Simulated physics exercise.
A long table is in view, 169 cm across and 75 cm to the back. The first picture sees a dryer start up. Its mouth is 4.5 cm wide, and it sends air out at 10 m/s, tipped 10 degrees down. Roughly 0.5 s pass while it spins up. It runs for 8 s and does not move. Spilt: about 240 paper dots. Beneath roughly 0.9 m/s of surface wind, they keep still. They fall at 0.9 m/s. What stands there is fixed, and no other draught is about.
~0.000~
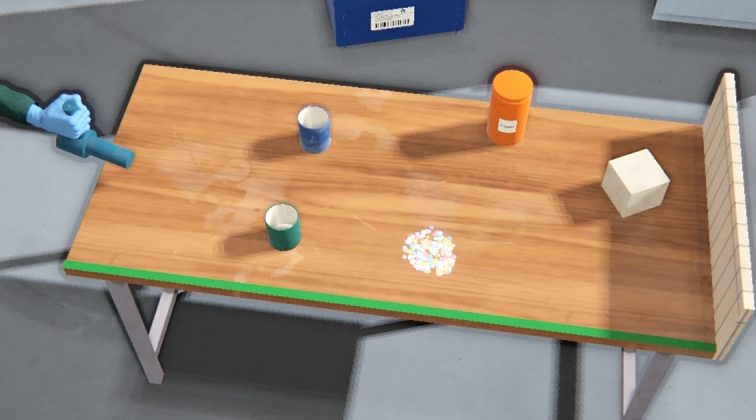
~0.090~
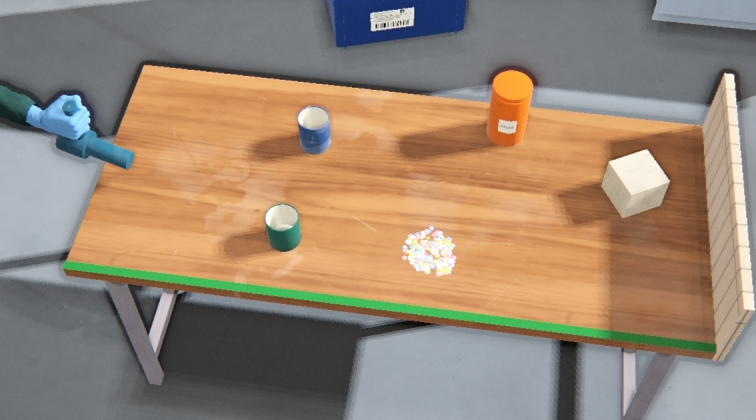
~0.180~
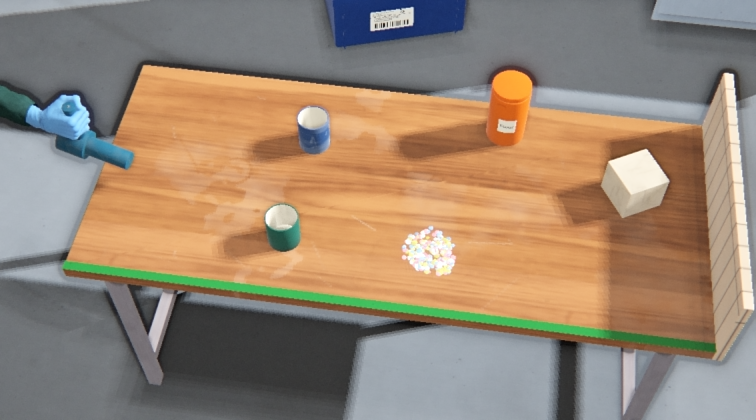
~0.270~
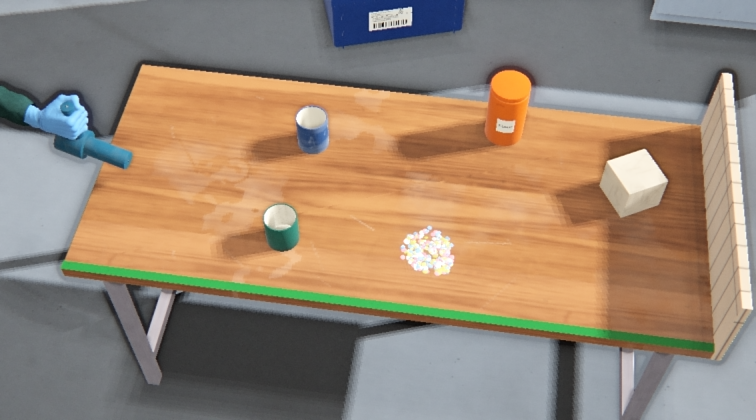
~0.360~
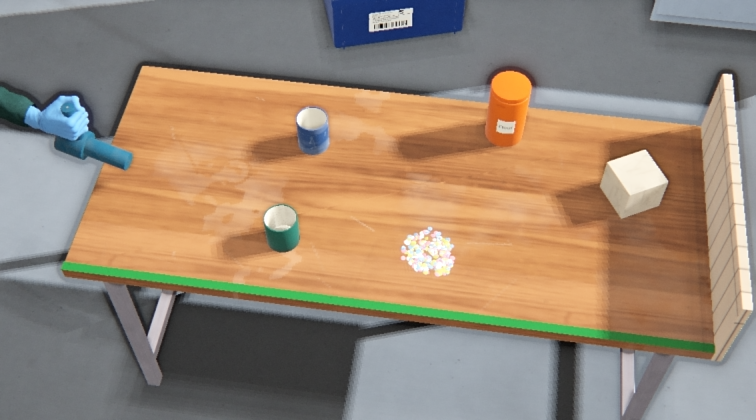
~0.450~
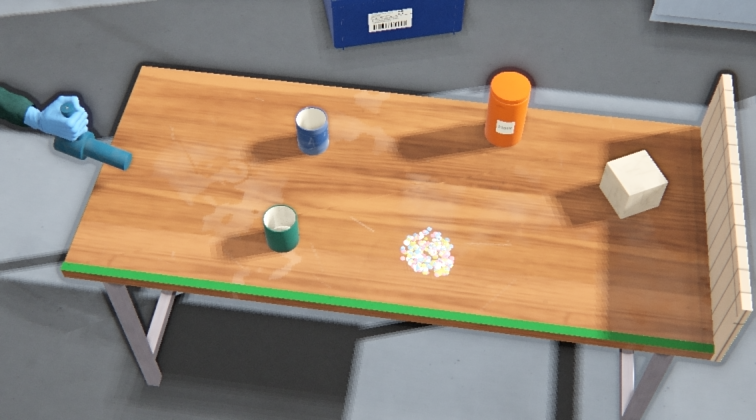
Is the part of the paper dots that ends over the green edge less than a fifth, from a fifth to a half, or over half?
It is more than half.
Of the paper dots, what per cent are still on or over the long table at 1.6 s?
Estimate: Around 80 percent.
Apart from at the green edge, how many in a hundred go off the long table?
Roughly 3 per cent.
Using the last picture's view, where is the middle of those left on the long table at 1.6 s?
About (561, 318).
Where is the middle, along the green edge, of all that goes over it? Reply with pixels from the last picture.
Median crossing point, approx. (612, 341).
After 1.6 s the count stands so, 22 % are over the green edge; the middle of those still in play is near (566, 321).
After 2.6 s the count stands so, 75 % are over the green edge; the middle of those still in play is near (504, 311).
After 4.4 s the count stands so, 86 % are over the green edge.
After 8.0 s, at the end, 91 % are over the green edge.
